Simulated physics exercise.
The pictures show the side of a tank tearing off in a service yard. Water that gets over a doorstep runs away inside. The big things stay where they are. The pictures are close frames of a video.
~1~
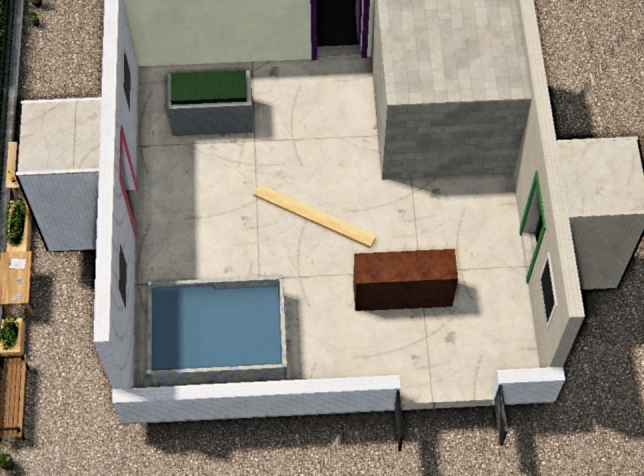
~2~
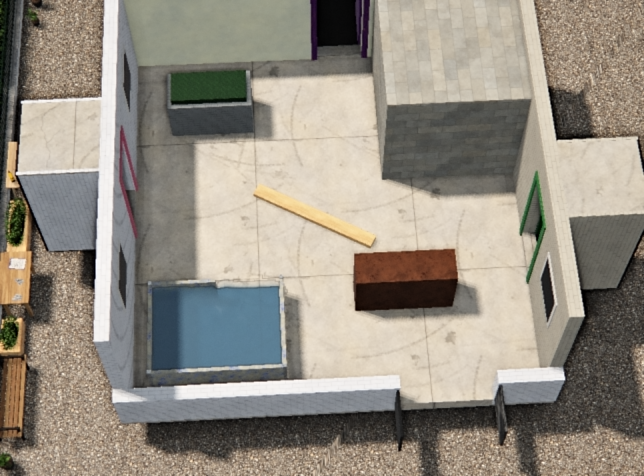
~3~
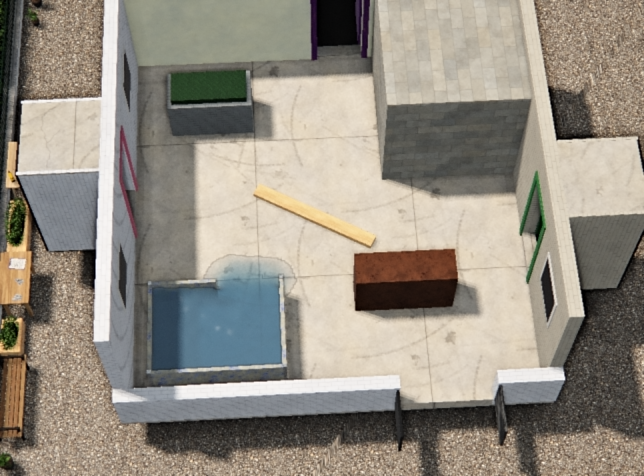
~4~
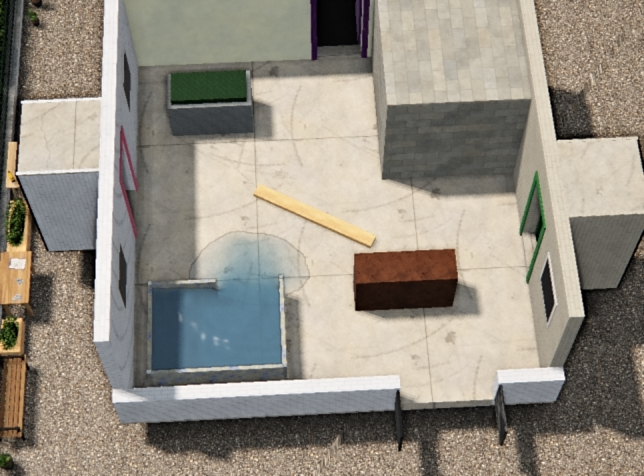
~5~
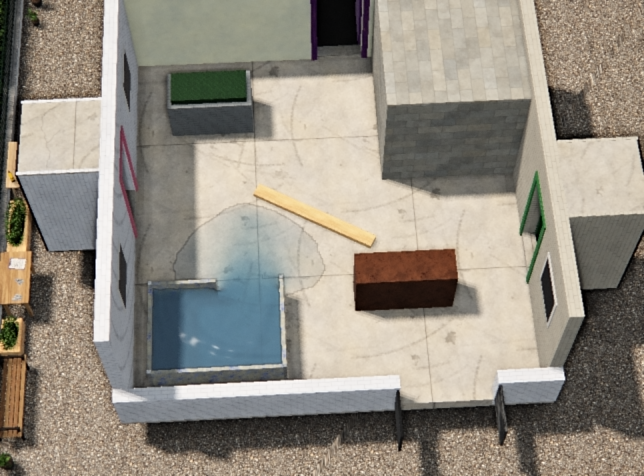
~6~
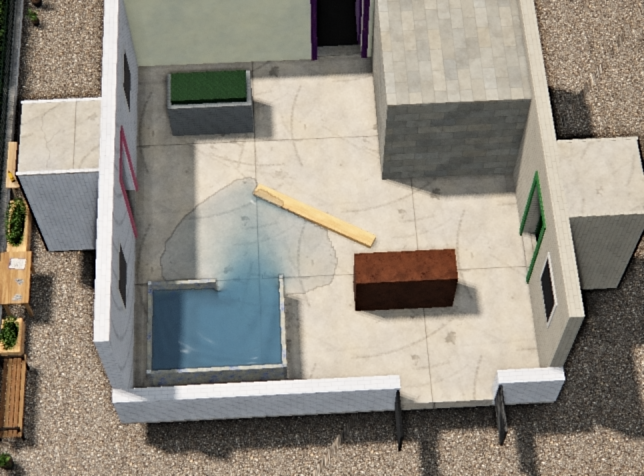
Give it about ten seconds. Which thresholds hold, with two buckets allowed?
In the end: The pink door admits no more than that; the purple door lets in a lot; the green door admits no more than that.
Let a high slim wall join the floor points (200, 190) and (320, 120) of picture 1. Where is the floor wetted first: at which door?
That is the one in pink.
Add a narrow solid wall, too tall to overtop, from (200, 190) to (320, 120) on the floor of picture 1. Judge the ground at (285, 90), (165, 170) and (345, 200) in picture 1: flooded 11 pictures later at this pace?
As listed: Free of water, flooded, flooded.
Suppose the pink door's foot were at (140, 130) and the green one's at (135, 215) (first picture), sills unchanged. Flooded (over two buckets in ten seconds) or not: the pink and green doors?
Pink door is over; green door holds.
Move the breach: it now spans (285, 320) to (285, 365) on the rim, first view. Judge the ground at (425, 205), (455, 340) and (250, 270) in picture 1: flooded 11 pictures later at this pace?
As listed: No water, awash, free of water.
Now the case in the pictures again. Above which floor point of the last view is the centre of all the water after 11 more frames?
At about (241, 268).
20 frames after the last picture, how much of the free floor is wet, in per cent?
Roughly 60 per cent.
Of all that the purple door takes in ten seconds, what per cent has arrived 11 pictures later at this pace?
Roughly 0 per cent.
A moment on, water covers 25 % of the floor; the pink door wet at the sill, nothing in, the purple door not reached, the green door not reached.
Next, water covers 45 % of the floor; the pink door wet at the sill, nothing in, the purple door not reached, the green door not reached.
Then, water covers 60 % of the floor; the pink door wet at the sill, nothing in, the purple door under two buckets in, the green door not reached.
Later, water covers 70 % of the floor; the pink door under two buckets in, the purple door over two buckets in, the green door wet at the sill, nothing in.
In the end, water covers 90 % of the floor; the pink door under two buckets in, the purple door over two buckets in, the green door wet at the sill, nothing in.
